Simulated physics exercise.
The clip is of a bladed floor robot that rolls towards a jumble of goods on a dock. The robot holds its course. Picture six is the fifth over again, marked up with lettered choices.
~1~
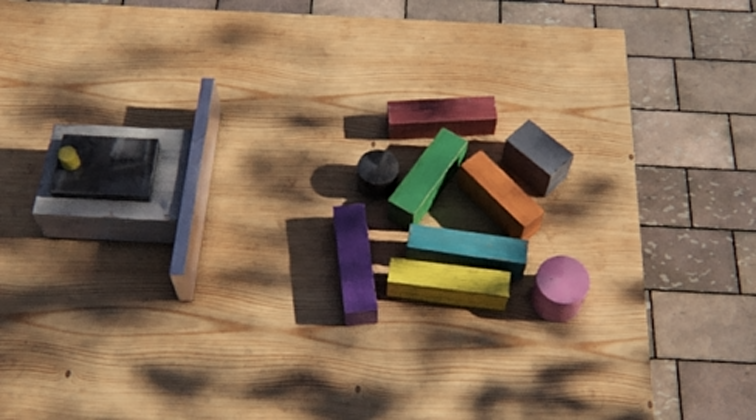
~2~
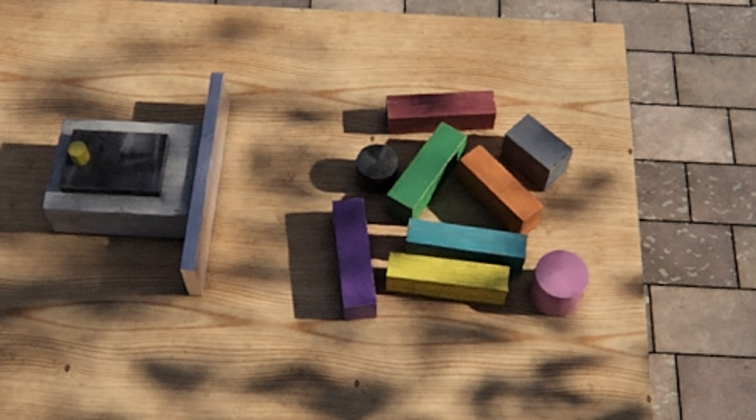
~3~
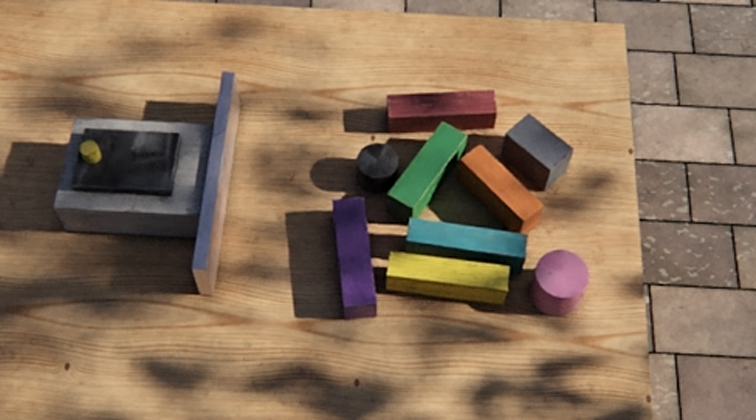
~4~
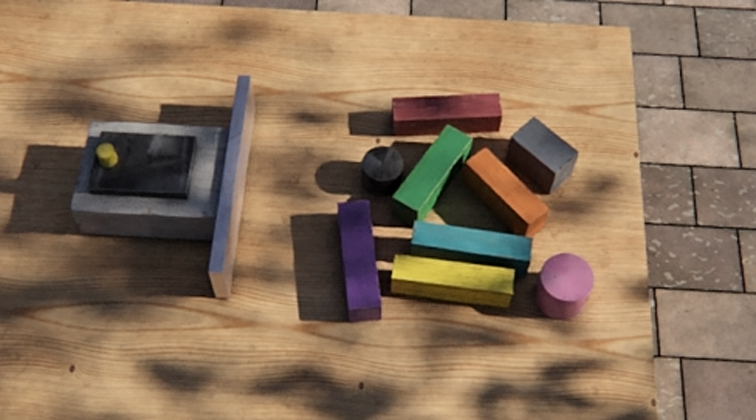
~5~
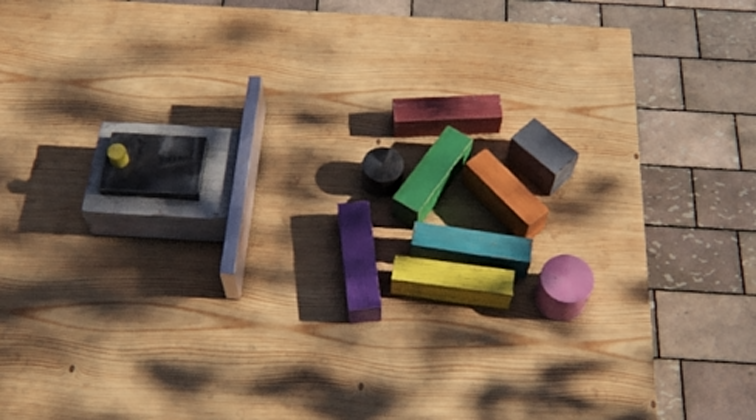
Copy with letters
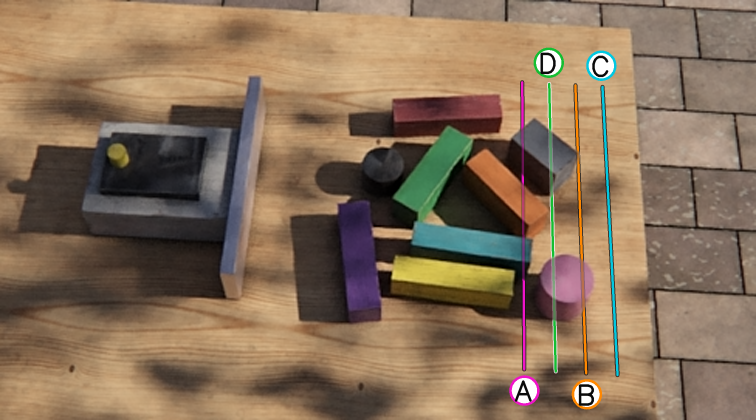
The clip shows a grey bladed robot on a wooden surface rolling slowly and steadily to the right, moving a short way nearer to a jumble of coloured bars, blocks and cylinders, which stay still and untouched.
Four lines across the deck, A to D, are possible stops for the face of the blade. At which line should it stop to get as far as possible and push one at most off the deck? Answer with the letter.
No second one falls up to A.
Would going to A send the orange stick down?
No.
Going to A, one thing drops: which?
The pink canister goes over.
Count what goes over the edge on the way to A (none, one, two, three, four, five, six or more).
In all, one.
On the marked copy, A at (523, 215); B at (580, 218); C at (609, 220); D at (552, 217).
Taking A. A third of the way, robot (264, 171); purple bar (365, 262); pink canister (563, 288).
Two thirds of the way, robot (365, 177); pink canister (626, 292); grey crate (561, 154).
When it is over, robot (444, 181); pink canister over the edge; grey crate (634, 151); one fallen.
As for the rest, B drops five; C drops seven; D drops two.
